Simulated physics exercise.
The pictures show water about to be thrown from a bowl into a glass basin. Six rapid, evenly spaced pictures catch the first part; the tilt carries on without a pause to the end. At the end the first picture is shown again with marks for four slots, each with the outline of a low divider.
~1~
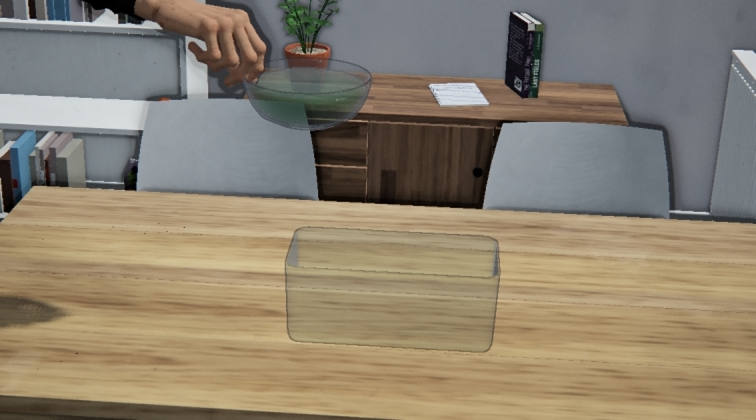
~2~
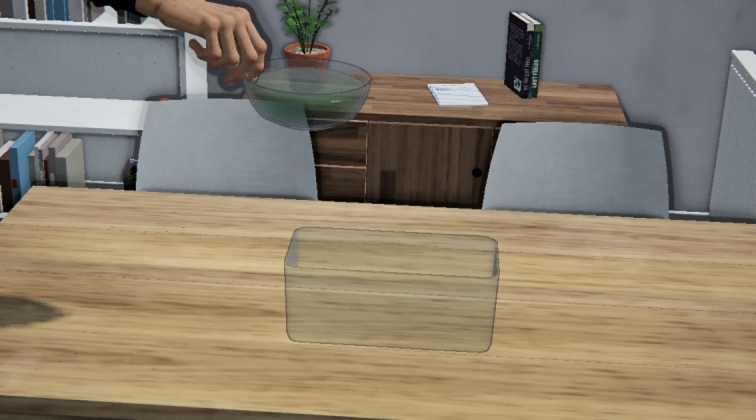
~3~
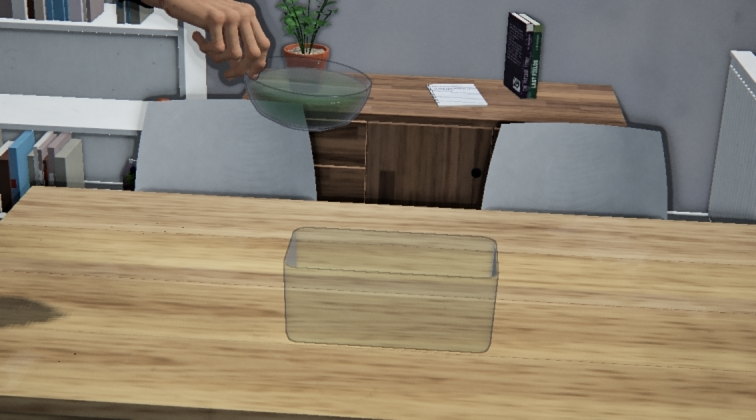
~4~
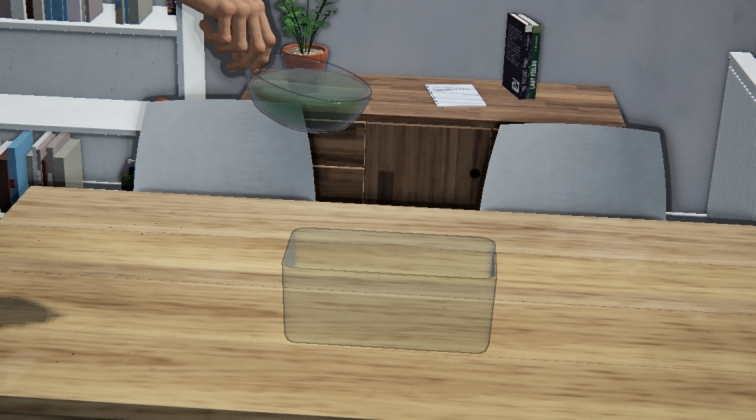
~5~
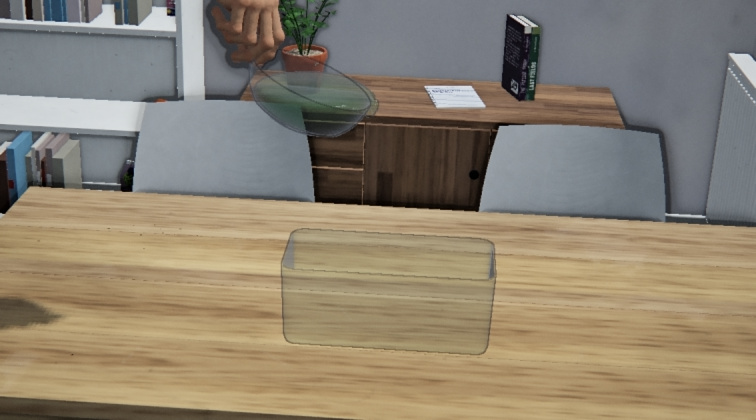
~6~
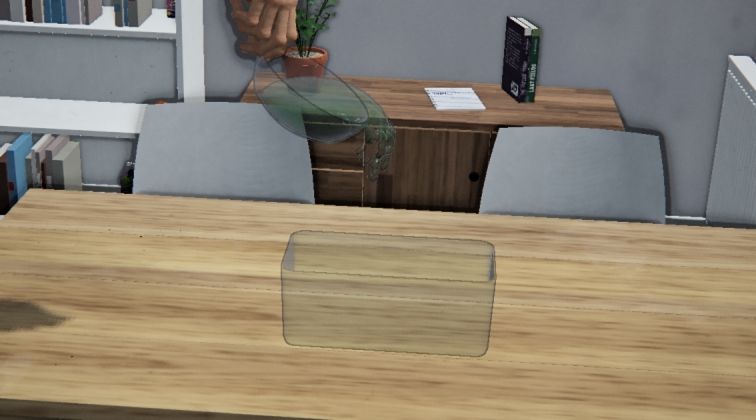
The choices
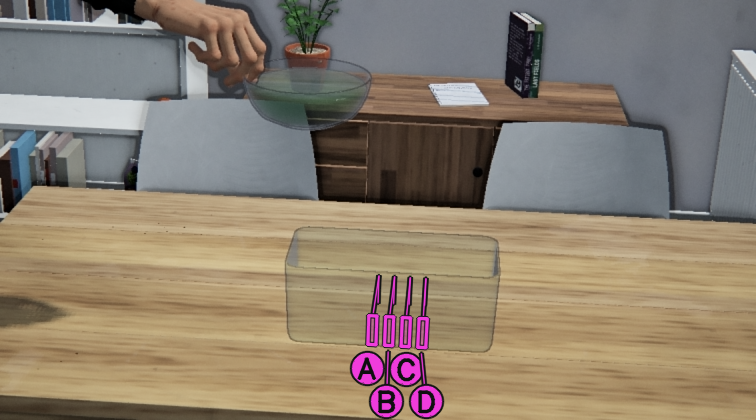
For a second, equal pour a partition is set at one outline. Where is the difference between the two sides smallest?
Use place D.
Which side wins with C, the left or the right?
The right side.
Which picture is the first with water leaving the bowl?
Picture 5.
In magenta, A at (371, 350); B at (388, 351); C at (404, 352); D at (421, 353).
For place A, about 15 % ends left of the wall and 83 % right of it; 3 % is lost outside.
For place B, about 23 % ends left of the wall and 74 % right of it; 3 % is lost outside.
For place C, about 33 % ends left of the wall and 64 % right of it; 3 % is lost outside.
For place D, about 52 % ends left of the wall and 45 % right of it; 3 % is lost outside.
